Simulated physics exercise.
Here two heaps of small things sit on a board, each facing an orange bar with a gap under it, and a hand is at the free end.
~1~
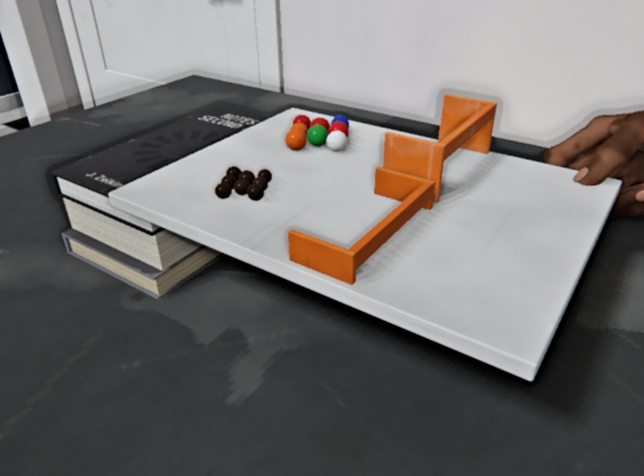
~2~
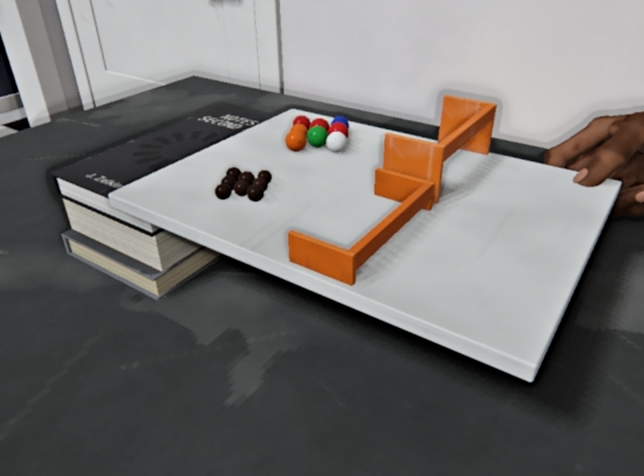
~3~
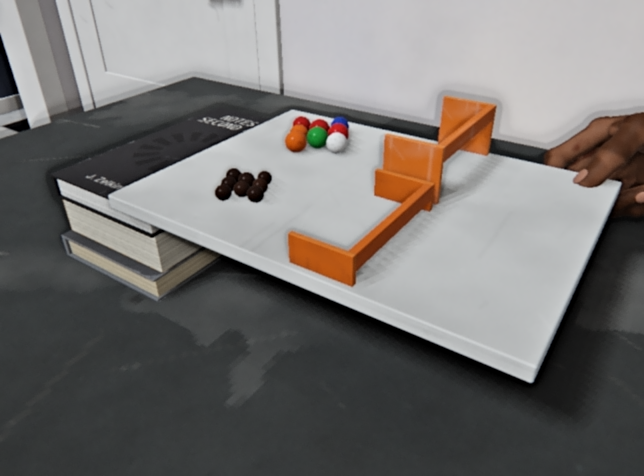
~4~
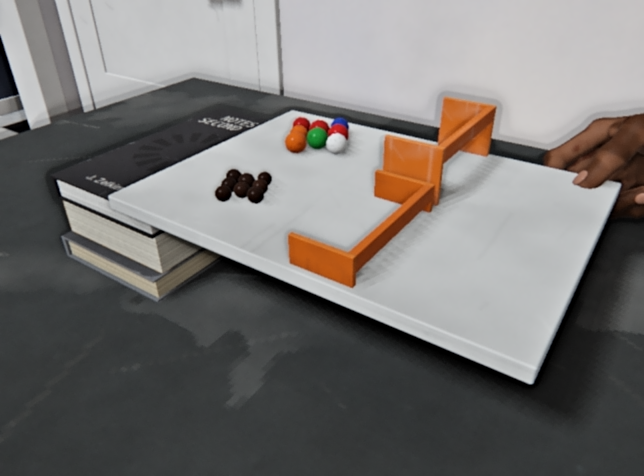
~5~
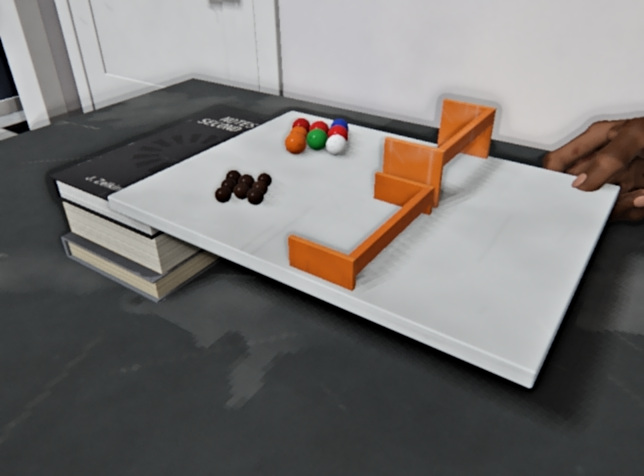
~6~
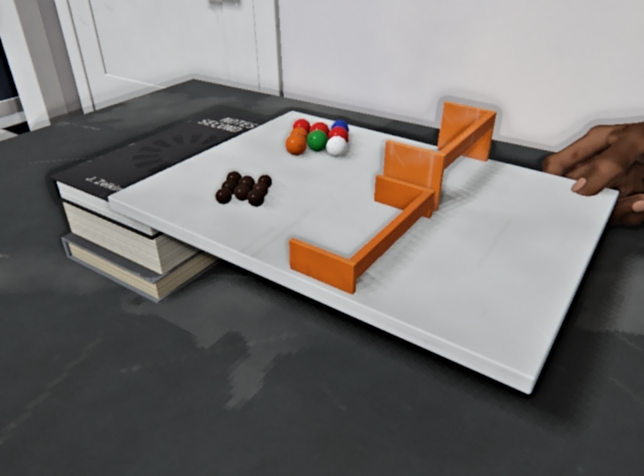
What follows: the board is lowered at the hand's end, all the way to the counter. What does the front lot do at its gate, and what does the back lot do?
In the end the front lot is going to get hung up; the back lot is going to go free.
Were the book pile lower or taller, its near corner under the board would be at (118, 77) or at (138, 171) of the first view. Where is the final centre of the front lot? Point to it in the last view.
One: About (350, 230). Two: About (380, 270).
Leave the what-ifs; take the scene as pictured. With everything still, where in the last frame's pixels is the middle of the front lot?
Its centre finishes near (385, 283).
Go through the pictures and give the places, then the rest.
Held end of the board at (520, 354), level; book pile at (192, 158), about a quarter as high as the board is long; front lot at (242, 187), a few chocolate balls; back lot at (320, 128), a few gumballs; front gate at (394, 222), its slot lower than a piece; back gate at (468, 130), its slot higher than a piece, in the first frame.
Held end of the board at (520, 355), level; back lot at (320, 129), in the second frame.
Held end of the board at (520, 356), level; front lot at (242, 189), in the third frame.
Held end of the board at (520, 357), level; back lot at (320, 130), in the fourth frame.
Held end of the board at (519, 361), level; front lot at (242, 191), in the fifth frame.
Held end of the board at (518, 367), down by 1°; book pile at (192, 162); front lot at (242, 193), not moving; back lot at (318, 141), not moving; front gate at (394, 231); back gate at (468, 139), in the sixth frame.
Then, 0.51 s past the last view, board sloping at 11°; front lot on its way down; back lot on its way down.
Then, 0.95 s past the last view, board resting at 16°; front lot has reached its gate; back lot all past its gate.
Then, 1.34 s past the last view, board resting at 17°; front lot has reached its gate; back lot all past its gate.
Finally, board resting at 17°; front lot gathered behind its gate; back lot all past its gate.
